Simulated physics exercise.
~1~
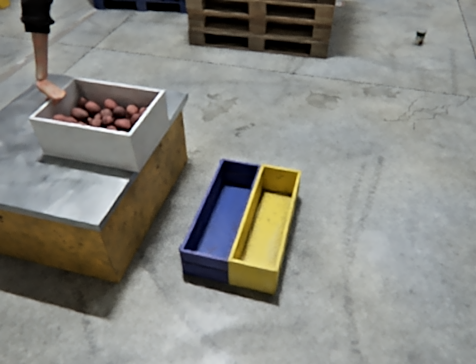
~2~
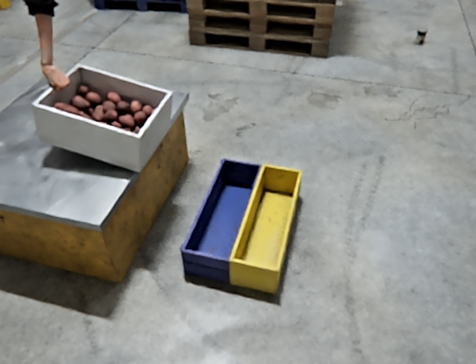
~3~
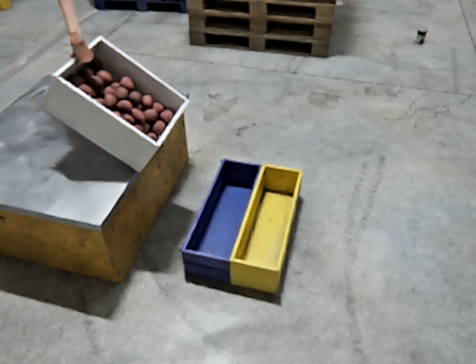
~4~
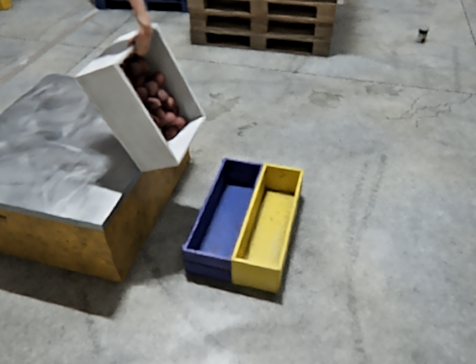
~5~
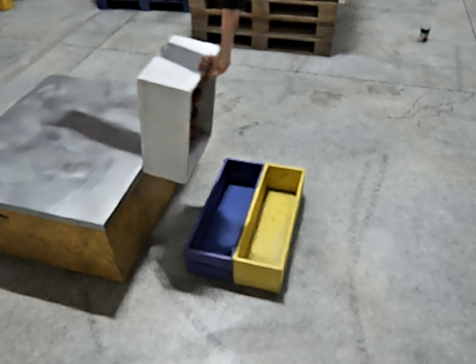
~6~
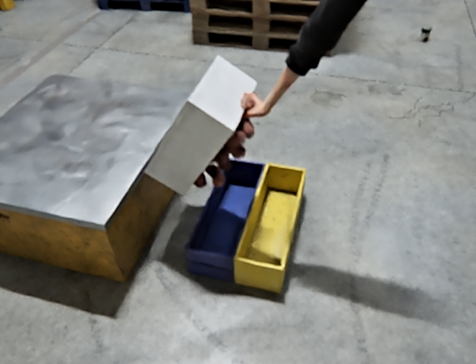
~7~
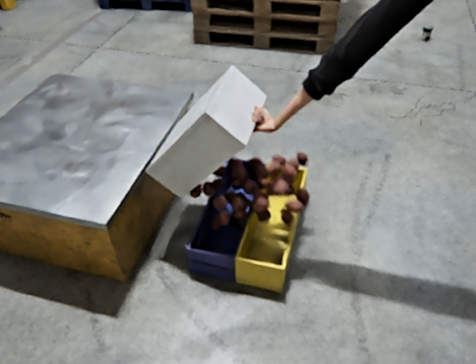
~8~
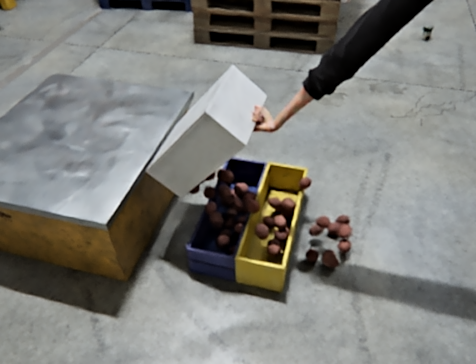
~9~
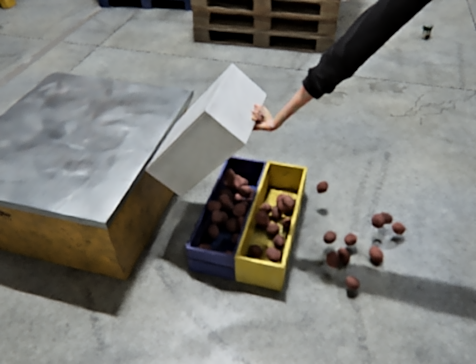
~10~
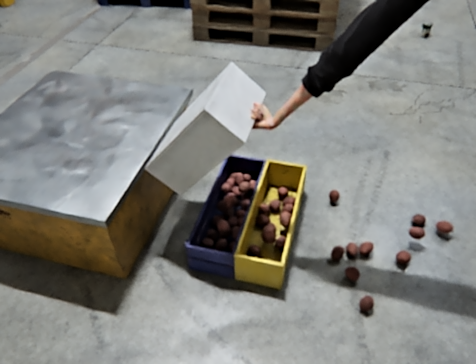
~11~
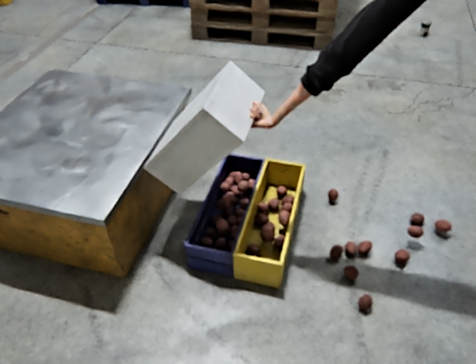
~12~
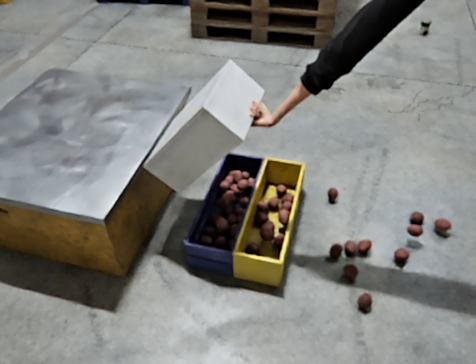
At first, a white tote full of red potatoes sits on a metal-topped bench, with an empty blue bin and an empty yellow box side by side on the concrete floor to its right. A hand grips the tote and tilts it over the bench's edge, steeper and steeper. Once it tips past upright, potatoes begin to drop, then pour out in a thick bunch over both containers. Some overshoot the yellow box and scatter across the floor to the right. The arm holds the emptied tote still as they settle, most in the blue bin, fewer in the yellow box, and several on the floor beyond.
